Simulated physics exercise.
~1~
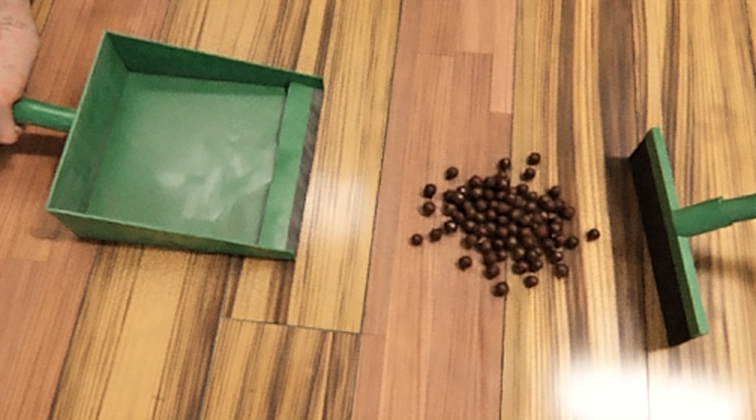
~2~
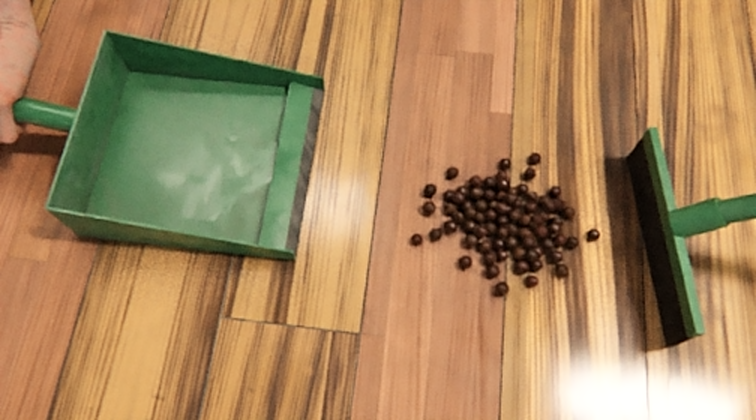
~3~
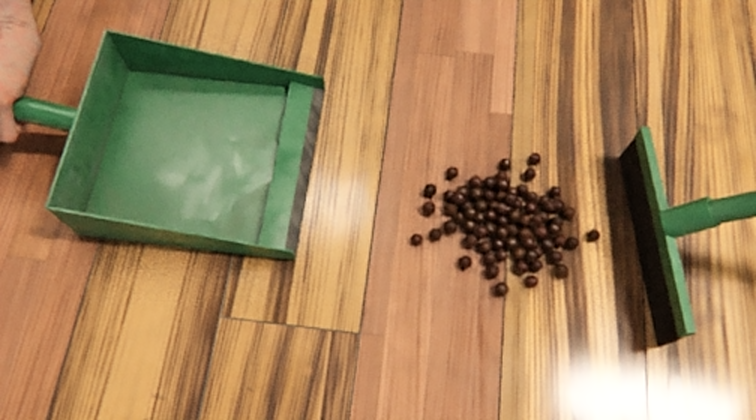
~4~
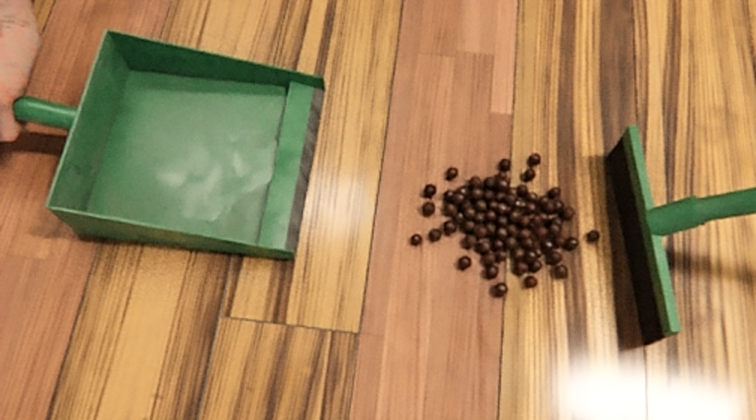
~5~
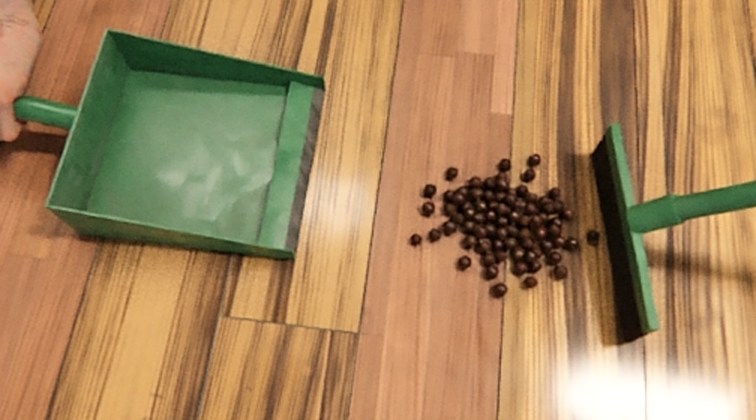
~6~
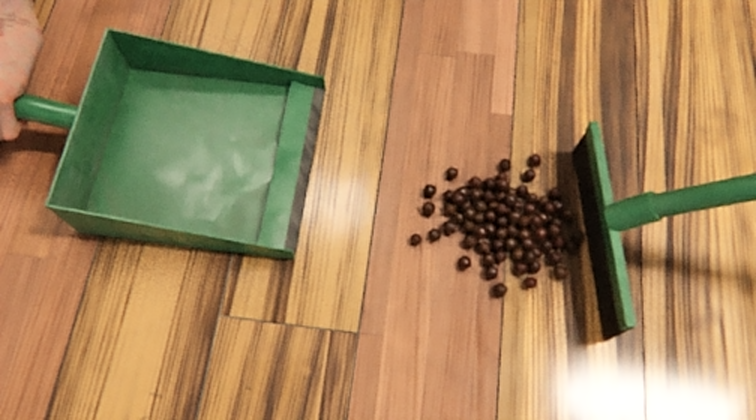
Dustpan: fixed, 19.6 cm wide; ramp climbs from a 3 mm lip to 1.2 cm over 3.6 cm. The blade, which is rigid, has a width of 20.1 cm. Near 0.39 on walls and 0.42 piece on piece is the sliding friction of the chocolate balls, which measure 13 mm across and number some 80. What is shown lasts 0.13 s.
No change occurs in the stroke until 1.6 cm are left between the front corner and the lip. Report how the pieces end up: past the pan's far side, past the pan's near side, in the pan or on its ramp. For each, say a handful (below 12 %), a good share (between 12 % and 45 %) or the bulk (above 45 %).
Far side: A slim portion; near side: A middling portion; pan: A middling portion.
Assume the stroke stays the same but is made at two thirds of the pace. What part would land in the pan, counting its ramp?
Some 30 %.
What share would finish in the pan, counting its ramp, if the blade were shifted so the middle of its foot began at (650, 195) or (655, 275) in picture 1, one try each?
Some 15 and 25 per cent.
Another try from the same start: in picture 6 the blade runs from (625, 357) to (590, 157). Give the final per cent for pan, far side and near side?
Split: Pan = 5, far = 5, near = 50.
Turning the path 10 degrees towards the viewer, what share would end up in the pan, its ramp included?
Roughly 25 percent.
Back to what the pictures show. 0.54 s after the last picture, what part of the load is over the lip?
35 % so far.
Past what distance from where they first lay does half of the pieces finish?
Roughly 22 cm.
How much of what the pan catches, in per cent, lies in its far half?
Some 40 per cent.
Then, 0.18 s after the last picture, middle of the blade 15 cm from the lip; 0 % over the lip, far side 0 %, near side 15 %.
Then, 0.29 s after the last picture, middle of the blade 7 cm from the lip; 0 % over the lip, far side 0 %, near side 20 %.
Then, 0.54 s after the last picture, middle of the blade 3 cm from the lip; 35 % over the lip, far side 5 %, near side 25 %.
In the end, far side 5 %, near side 25 %, pan 25 %, in front of the lip or behind the blade 45 %.
